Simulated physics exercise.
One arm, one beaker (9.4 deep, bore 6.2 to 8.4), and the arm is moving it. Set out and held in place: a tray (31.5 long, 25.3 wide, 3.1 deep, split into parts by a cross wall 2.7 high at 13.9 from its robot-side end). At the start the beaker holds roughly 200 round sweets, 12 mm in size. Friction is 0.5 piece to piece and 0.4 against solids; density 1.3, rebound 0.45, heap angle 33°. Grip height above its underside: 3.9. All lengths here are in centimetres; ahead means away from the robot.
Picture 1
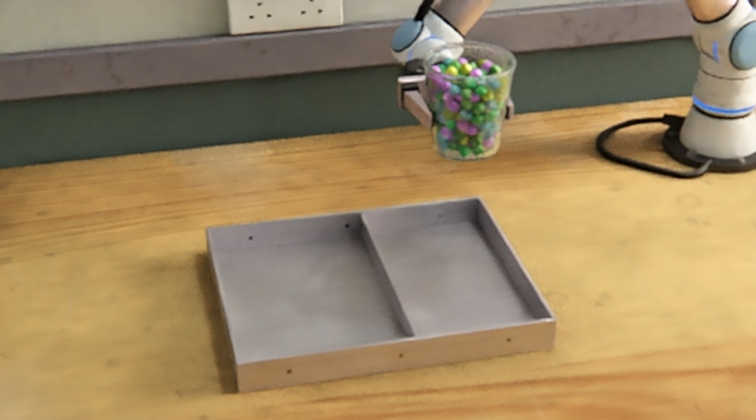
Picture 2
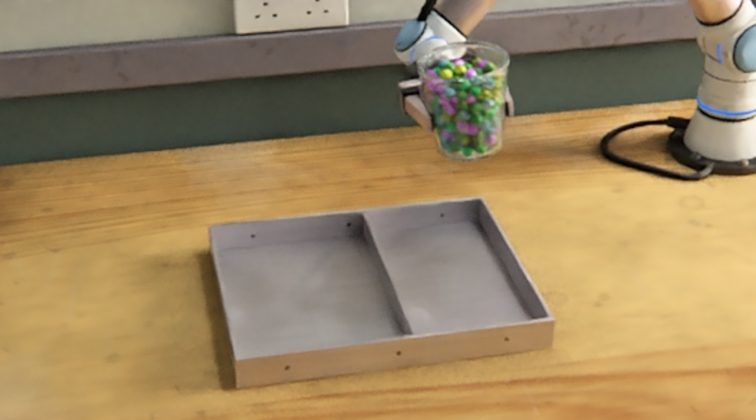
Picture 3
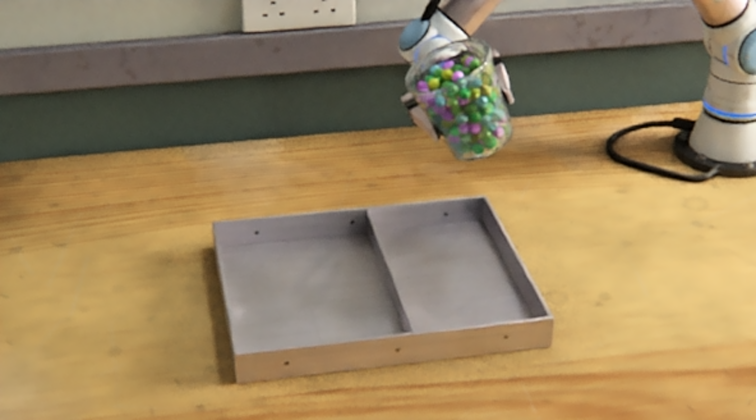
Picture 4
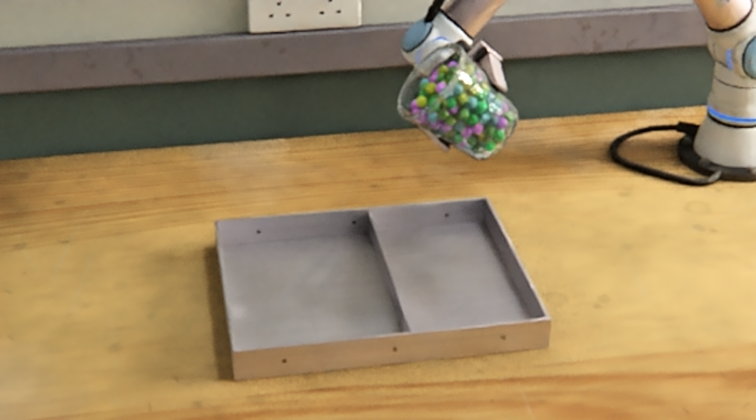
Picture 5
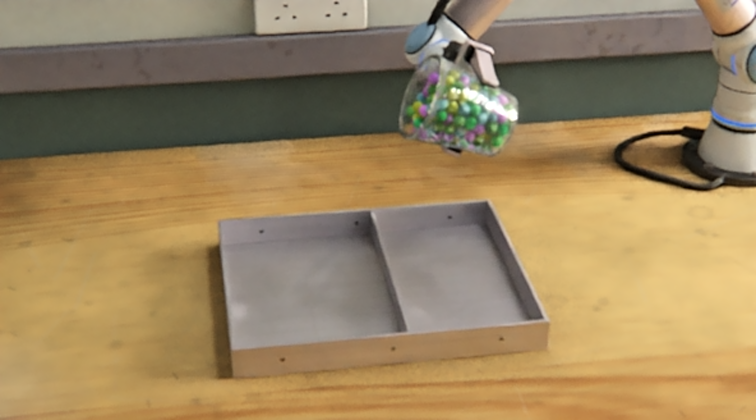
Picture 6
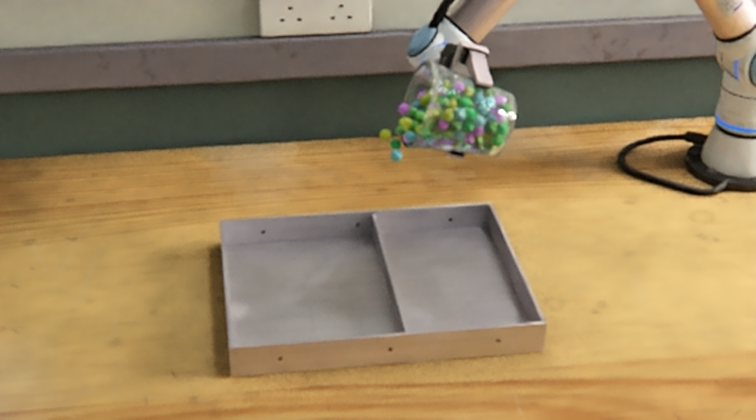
A robot arm tilts a clear beaker of colourful sweets leftward until a few spill out.
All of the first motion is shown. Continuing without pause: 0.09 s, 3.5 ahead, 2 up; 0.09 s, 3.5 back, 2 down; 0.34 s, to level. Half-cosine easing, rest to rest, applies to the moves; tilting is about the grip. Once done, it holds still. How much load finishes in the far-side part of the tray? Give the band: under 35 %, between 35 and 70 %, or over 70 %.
Band: Over 70 %.
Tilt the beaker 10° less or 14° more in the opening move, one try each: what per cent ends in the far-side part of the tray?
It would be around 65 and 95 per cent.
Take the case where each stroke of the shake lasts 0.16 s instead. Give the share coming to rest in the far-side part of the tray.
Roughly 30 in a hundred.
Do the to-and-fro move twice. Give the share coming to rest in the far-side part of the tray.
Roughly 85 percent.
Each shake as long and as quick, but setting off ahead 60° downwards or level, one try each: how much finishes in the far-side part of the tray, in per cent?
I'd say close to 15 percent for the first and close to 55 percent for the second.
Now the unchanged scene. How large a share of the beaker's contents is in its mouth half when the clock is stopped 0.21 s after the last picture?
My estimate is near 100 per cent.
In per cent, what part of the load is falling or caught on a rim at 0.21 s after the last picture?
Logged share: Close to 66 per cent.
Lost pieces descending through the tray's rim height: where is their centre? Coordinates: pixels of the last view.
Near (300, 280).
Then, 0.21 s later, tilted 71° forward, highest piece 23 above the table; 62 in the beaker, 5 in the far-side part, 128 in flight or on a rim.
Then, 0.42 s later, tilted 15° forward, highest piece 23 above the table; 156 in the far-side part, 34 in the beaker, 1 on the table or floor, 4 in flight or on a rim.
Then, 0.72 s later, level, highest piece 20 above the table; 158 in the far-side part, 34 in the beaker, 3 on the table or floor.
Then, 1.77 s later, level, highest piece 20 above the table; 158 in the far-side part, 34 in the beaker, 3 on the table or floor.
At rest, 158 in the far-side part, 34 in the beaker, 3 on the table or floor. That is 81 % in the far-side part of the tray.
